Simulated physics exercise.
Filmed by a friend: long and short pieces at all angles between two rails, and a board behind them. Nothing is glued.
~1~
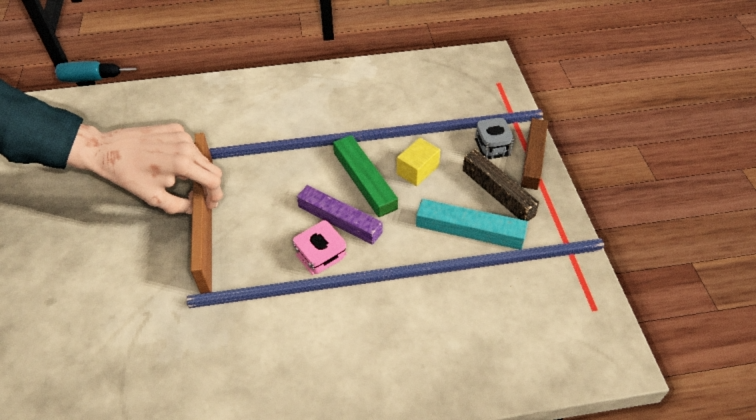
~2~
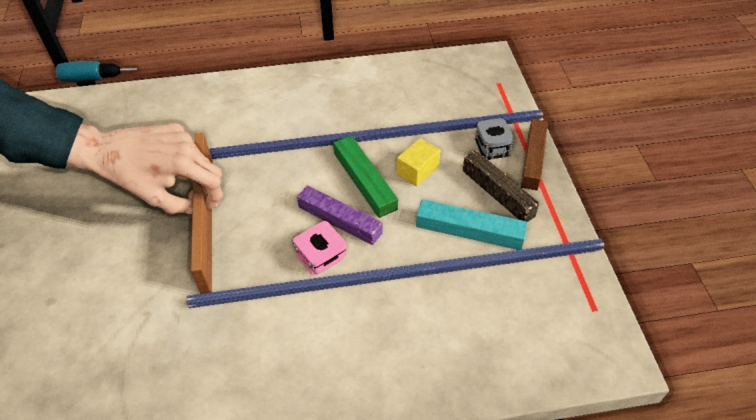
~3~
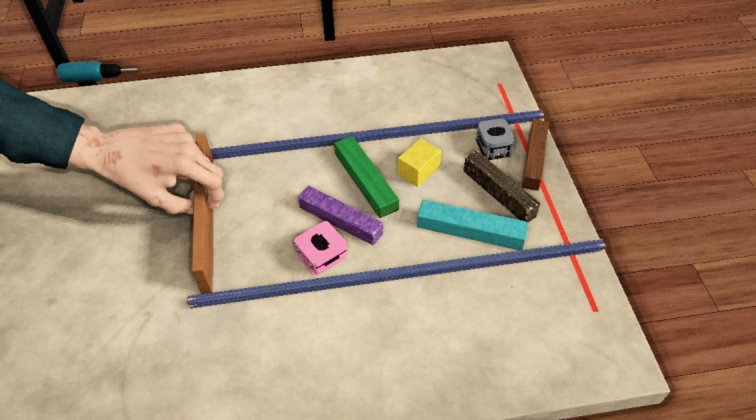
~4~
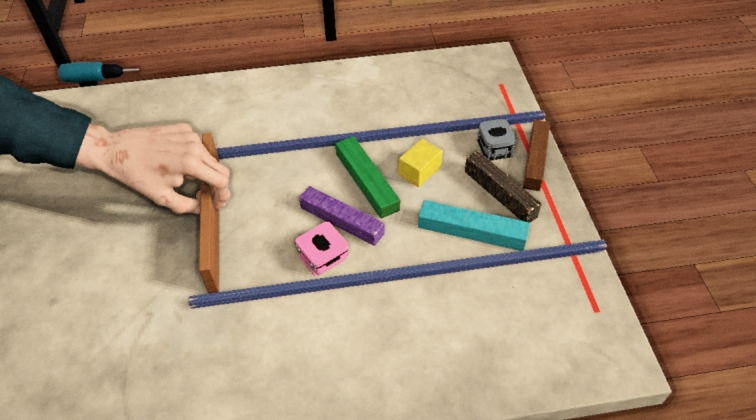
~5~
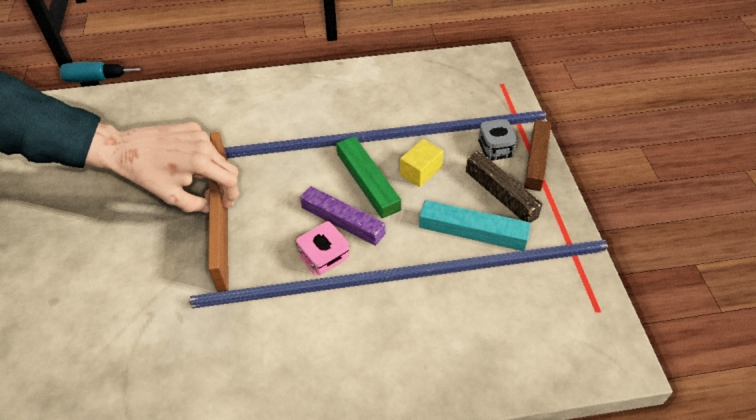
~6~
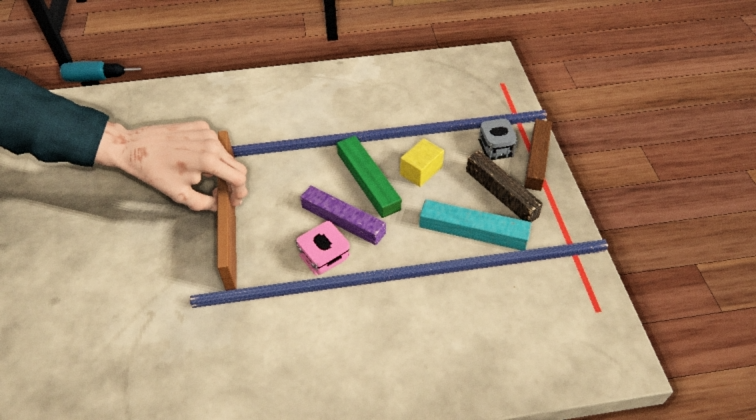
A hand slides a wooden board slightly right between two blue rails, toward scattered colored pieces.
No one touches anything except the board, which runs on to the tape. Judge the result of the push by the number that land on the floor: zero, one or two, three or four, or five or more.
Seems five or more of them come crashing down.
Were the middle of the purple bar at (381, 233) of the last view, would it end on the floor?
Then it drops off.
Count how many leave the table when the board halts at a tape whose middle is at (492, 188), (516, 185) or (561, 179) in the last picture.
Tallies in the order asked: 1, 4, 8.
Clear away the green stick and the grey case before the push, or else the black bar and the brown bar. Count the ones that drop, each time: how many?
You'd see 3 fallen, and 3 in the other try.
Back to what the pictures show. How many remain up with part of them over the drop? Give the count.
The count is 3.
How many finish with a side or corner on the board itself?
3.
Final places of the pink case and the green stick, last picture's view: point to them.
The pink case comes to rest at (586, 224), and the green stick comes to rest at (560, 148).
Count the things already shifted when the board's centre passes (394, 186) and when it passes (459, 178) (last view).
The first count is 5, and then it's 8.
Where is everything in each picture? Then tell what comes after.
In the first frame, brown bar (535, 153); grey case (494, 139); black bar (499, 185); board (203, 209); tape (540, 180).
In the second frame, grey case (494, 139); yellow block (418, 162).
In the third frame, black bar (500, 186); board (204, 210).
In the fourth frame, brown bar (537, 154); purple bar (341, 215).
In the fifth frame, grey case (497, 140); green stick (368, 176).
In the sixth frame, brown bar (538, 154); grey case (497, 140); black bar (503, 186); board (227, 207); tape (543, 181).
Soon after, none off yet; brown bar at rest near (538, 154); grey case at rest near (497, 140); black bar at rest near (503, 186).
After that, none off yet; brown bar at rest near (538, 154); grey case at rest near (497, 140); black bar moving near (510, 184).
And then, one off so far; brown bar on its side near (580, 189); grey case displaced well along near (560, 124); black bar displaced about its own width near (566, 175).
In the end, the number that fall off is five or more; gone, yellow block, turquoise bar, black bar, grey case and brown bar.
